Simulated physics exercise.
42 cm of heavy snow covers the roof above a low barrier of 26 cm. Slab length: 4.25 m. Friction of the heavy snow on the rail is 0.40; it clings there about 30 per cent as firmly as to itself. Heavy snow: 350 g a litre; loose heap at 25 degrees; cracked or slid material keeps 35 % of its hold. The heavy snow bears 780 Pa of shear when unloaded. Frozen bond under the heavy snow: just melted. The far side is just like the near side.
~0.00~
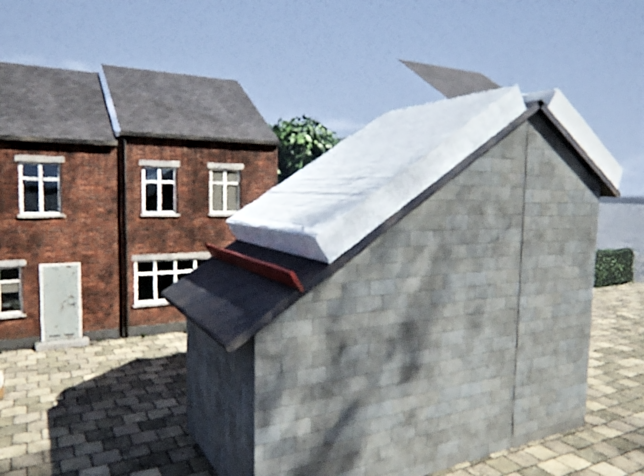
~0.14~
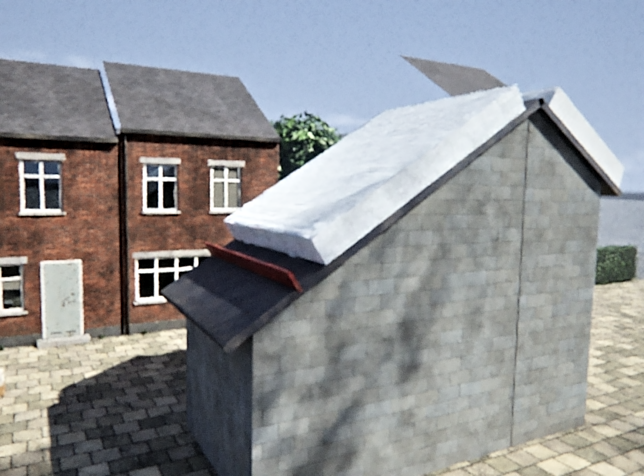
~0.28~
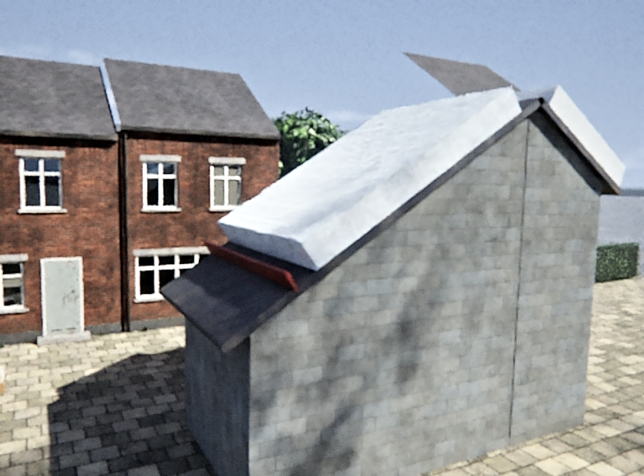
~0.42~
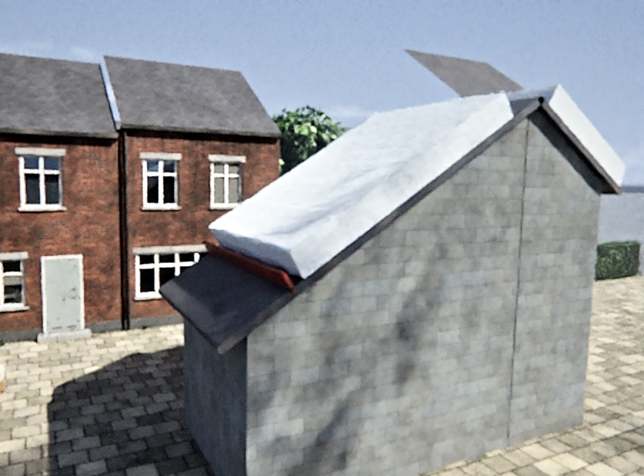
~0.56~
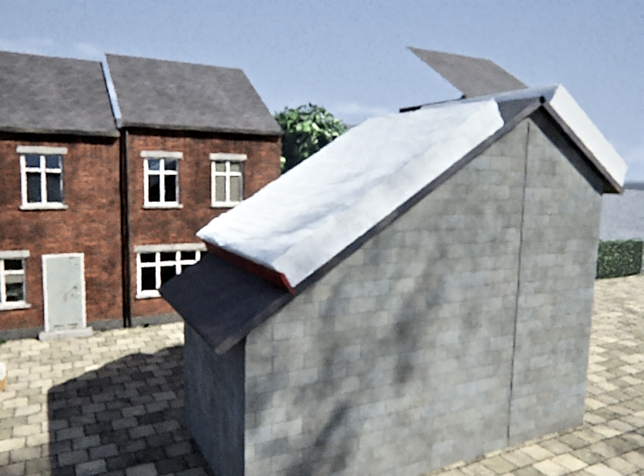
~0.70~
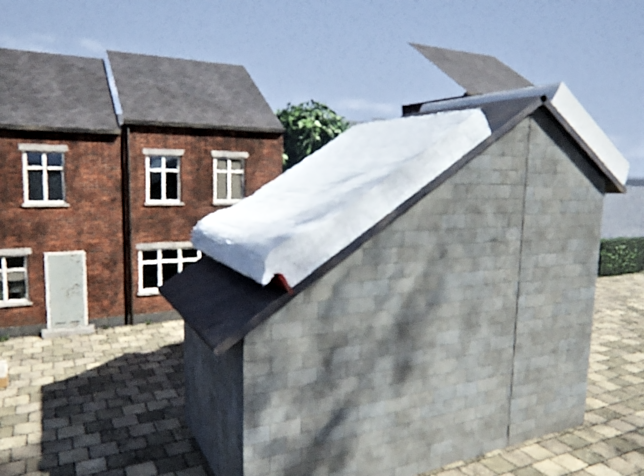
At the start, a thick white slab of snow lies on the sloping roof of a gray block building, above a red rail, with brick houses behind. The slab slides down to the left, baring the roof near the ridge, then reaches the rail and pushes partly over it, its surface growing uneven.
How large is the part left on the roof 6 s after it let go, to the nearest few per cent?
Roughly 37 per cent.
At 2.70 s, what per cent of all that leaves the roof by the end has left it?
Close to 100 in a hundred.
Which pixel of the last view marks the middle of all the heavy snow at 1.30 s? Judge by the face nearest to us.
Roughly at (314, 246).
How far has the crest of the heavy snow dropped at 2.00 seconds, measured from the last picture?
Around 1.3 metres, give or take.
By 1.30 s, 90 % of the snow is on the roof.
By 2.00 s, 56 % of the snow is on the roof.
By 2.70 s, 40 % of the snow is on the roof.
By 3.40 s, 38 % of the snow is on the roof.
By 6.00 s, at the end, 37 % of the snow is on the roof.
